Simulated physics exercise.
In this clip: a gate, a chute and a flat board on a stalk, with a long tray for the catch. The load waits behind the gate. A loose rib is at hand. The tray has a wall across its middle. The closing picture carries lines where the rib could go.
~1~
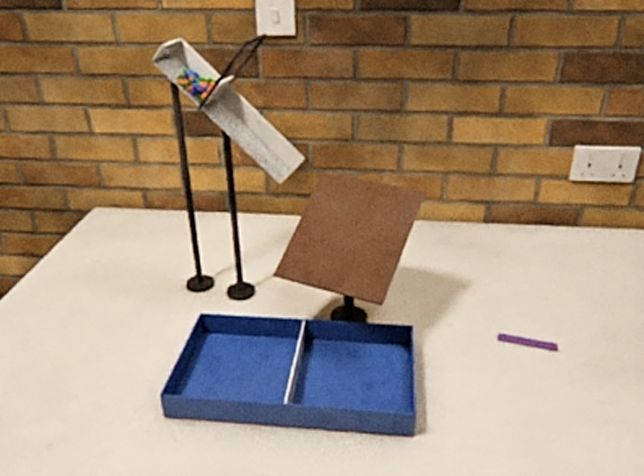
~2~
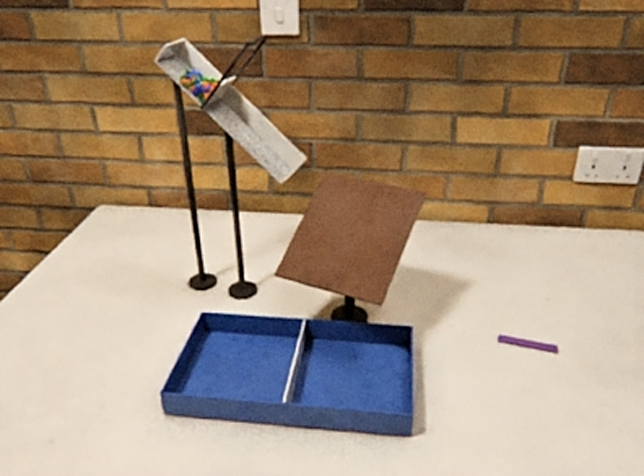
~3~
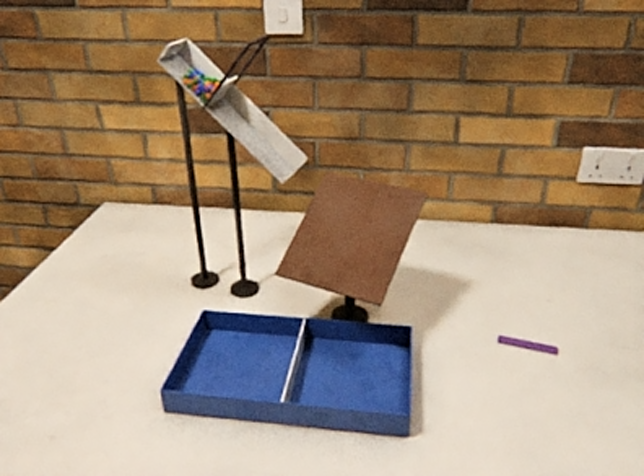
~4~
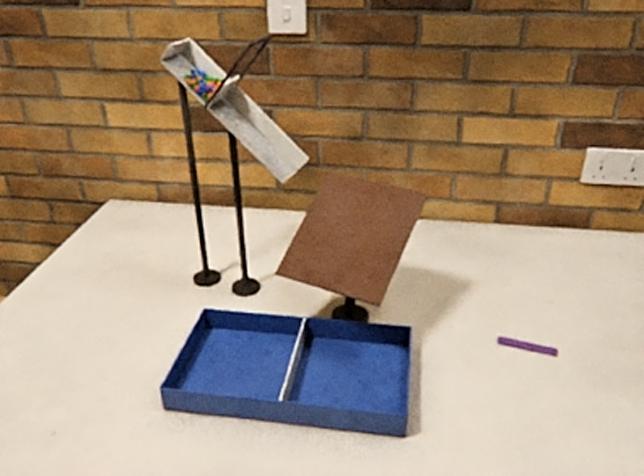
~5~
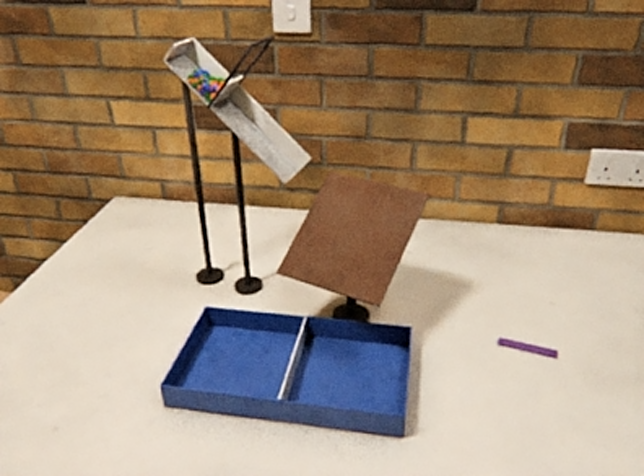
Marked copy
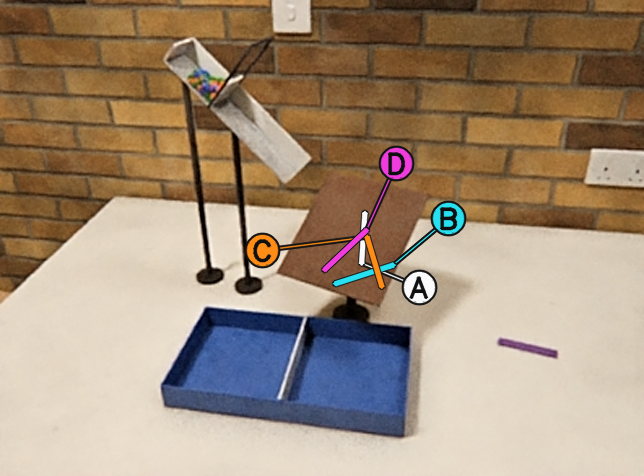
On a white table before a brick wall, a raised sloping chute holds colourful beads above a tilted brown board and a divided blue tray, with a purple strip to the right; nothing moves beyond a slight shift in view.
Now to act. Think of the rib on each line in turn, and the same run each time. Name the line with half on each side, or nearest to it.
The answer is line B.
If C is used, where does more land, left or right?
The right half.
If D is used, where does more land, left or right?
More lands on the left.
On the marked copy, line A from (364, 213) to (361, 263); line B from (393, 265) to (335, 283); line C from (367, 237) to (381, 286); line D from (366, 230) to (324, 269).
Choosing A, of what is caught, a small part in the left half, most in the right.
Choosing B, of what is caught, about two thirds in the left half, about a third in the right.
Choosing C, of what is caught, a small part in the left half, most in the right.
Choosing D, of what is caught, nearly all in the left half, a small part in the right.
